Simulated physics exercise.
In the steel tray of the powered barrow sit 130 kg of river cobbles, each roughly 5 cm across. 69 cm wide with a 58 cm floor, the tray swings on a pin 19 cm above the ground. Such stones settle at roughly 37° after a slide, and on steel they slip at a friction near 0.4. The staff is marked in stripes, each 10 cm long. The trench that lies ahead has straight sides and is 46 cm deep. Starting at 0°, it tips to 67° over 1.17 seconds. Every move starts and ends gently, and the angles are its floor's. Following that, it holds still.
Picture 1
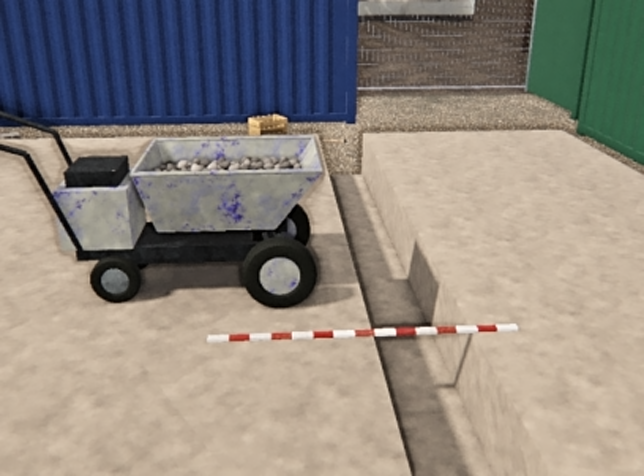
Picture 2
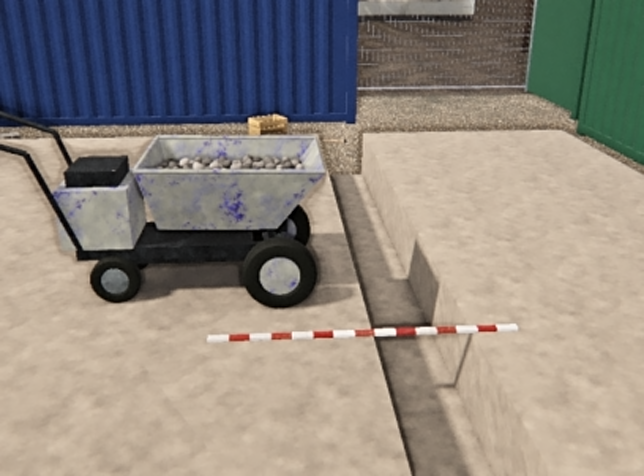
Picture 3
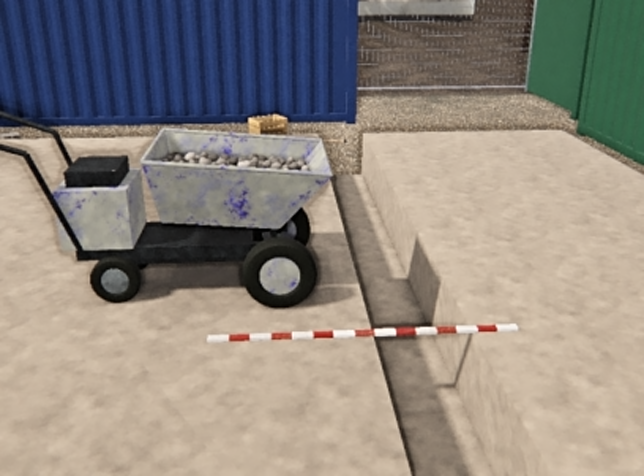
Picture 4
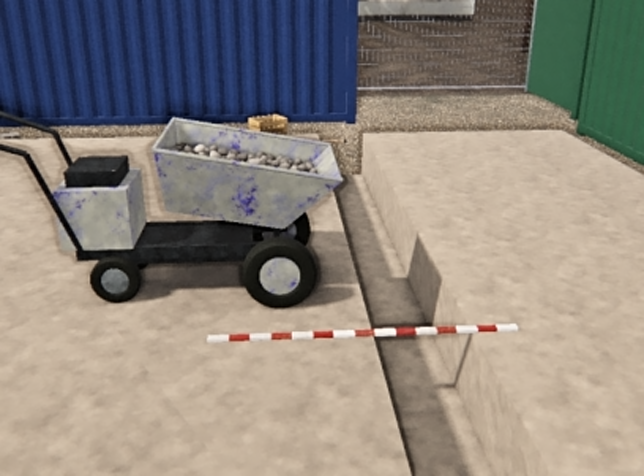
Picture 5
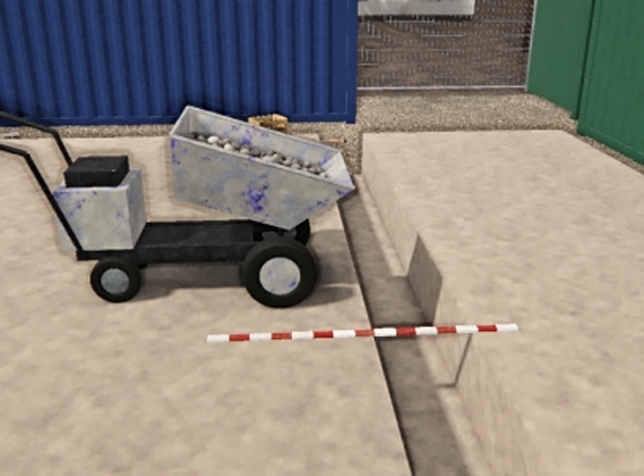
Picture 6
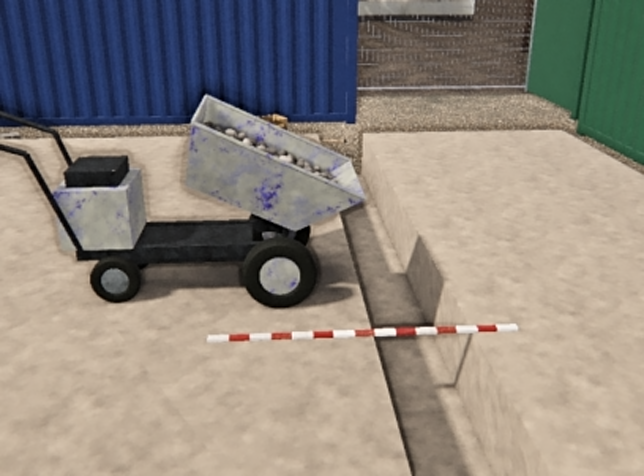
A pale, purple-blotched tray full of rounded stones tilts gradually to the right on a small wheeled barrow, its left end rising and its lip dipping, while the chassis stays put. The view looks slightly down on a sandy yard with blue and green corrugated walls behind. A red-and-white striped pole lies across a narrow trench right of the black wheels, and the camera stays still.
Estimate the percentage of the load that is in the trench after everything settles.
Roughly 92 per cent of the load.
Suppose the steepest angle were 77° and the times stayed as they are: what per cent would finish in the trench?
Then close to 100 per cent.
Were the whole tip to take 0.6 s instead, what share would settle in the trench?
With that change, it comes to around 75 per cent.
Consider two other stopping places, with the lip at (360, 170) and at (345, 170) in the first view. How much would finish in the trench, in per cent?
First place: Near 55%; second place: Near 75%.
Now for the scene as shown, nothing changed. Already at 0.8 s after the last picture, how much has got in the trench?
By then, around 25 percent.
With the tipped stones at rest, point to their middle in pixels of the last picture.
Centre estimate: Around (411, 335).
Then, 0.4 s after the last picture the floor is at 57°, 100 % in the tray; the foremost stones are at (373, 224).
Then, 0.8 s after the last picture the floor is at 67°, 76 % in the tray, 23 % in the trench, 1 % past the trench; the foremost stones are at (449, 269).
Then, 1.1 s after the last picture the floor is at 67°, 40 % in the tray, 52 % in the trench, 8 % past the trench; the foremost stones are at (510, 268).
Then, 3.1 s after the last picture the floor is at 67°, 0 % in the tray, 92 % in the trench, 8 % past the trench; the foremost stones are at (564, 259).
